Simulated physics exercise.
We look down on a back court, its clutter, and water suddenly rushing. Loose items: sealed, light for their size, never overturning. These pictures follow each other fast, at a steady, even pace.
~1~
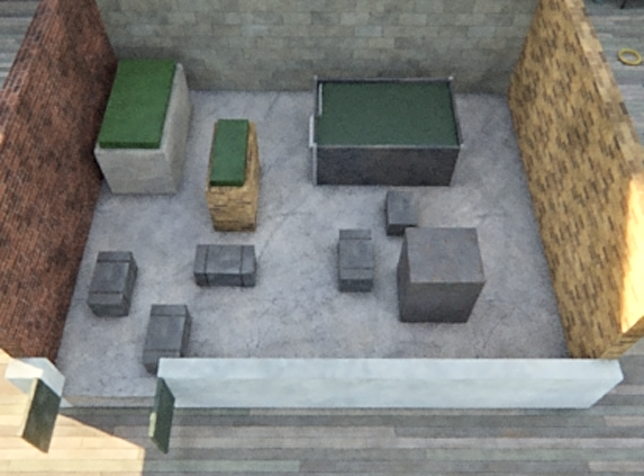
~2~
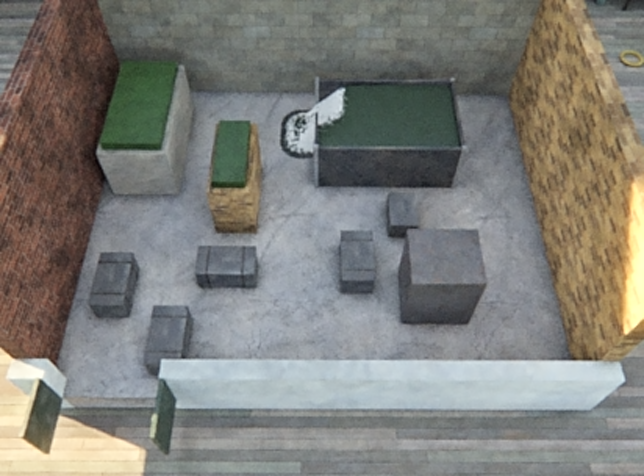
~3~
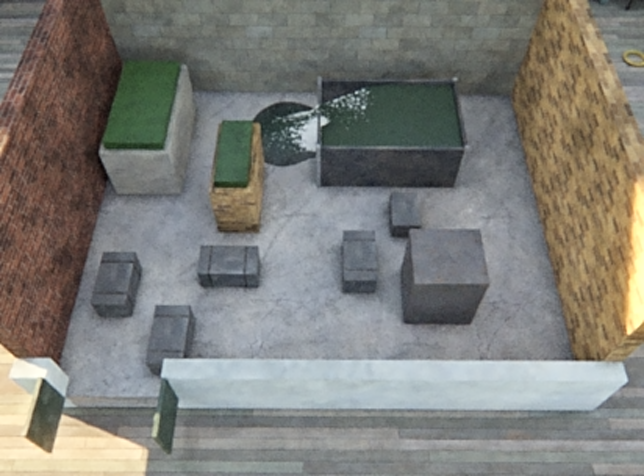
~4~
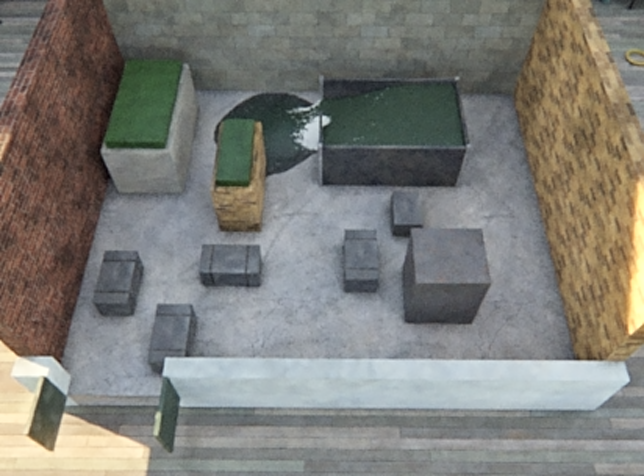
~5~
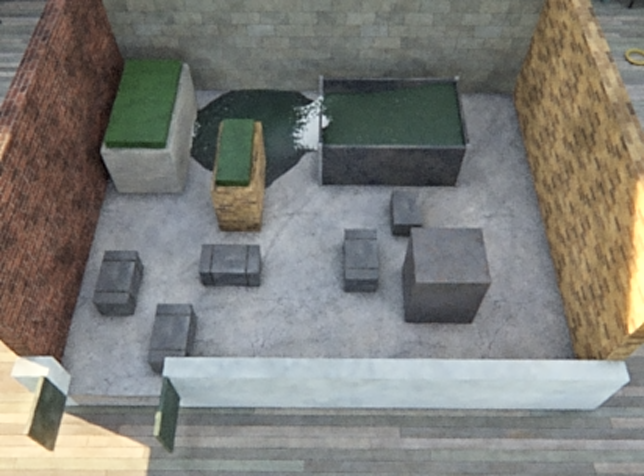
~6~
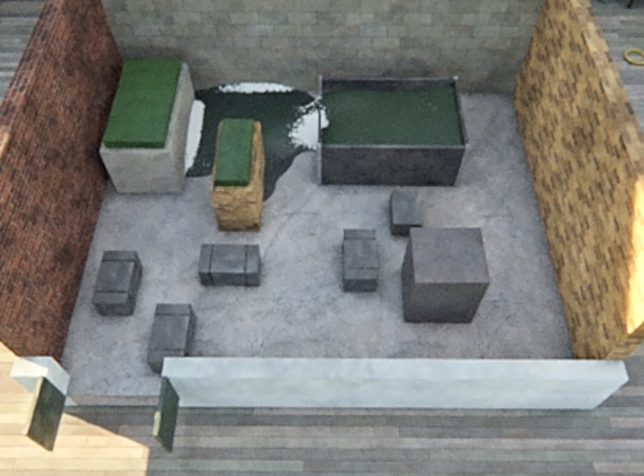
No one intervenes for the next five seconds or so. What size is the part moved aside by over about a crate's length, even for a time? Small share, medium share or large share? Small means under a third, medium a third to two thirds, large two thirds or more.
A medium share.
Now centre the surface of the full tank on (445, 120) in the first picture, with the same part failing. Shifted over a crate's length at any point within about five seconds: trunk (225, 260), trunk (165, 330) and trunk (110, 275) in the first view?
The three, one by one: Past that mark, short of that and past that mark.
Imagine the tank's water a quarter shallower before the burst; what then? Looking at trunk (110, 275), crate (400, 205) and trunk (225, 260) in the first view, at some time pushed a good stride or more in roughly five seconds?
Object 1: Passed the mark. Object 2: Stayed below the mark. Object 3: Passed the mark.
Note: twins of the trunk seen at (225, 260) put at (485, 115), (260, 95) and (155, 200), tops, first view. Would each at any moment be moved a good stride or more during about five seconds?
Stays put, displaced, displaced.
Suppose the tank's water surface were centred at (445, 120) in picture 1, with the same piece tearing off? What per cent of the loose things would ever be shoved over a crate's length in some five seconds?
Estimate: Near 40 per cent of them.
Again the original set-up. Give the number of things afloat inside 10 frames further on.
0.
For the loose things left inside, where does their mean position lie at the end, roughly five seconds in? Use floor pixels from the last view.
(326, 293).
A moment on, 0 of 5 are well off their spots; 0 afloat.
Next, 0 of 5 are well off their spots; 0 afloat.
Later, 2 of 5 are well off their spots; 2 afloat.
In the end, 2 of 5 are well off their spots, and 2 have been at some point; 2 afloat.
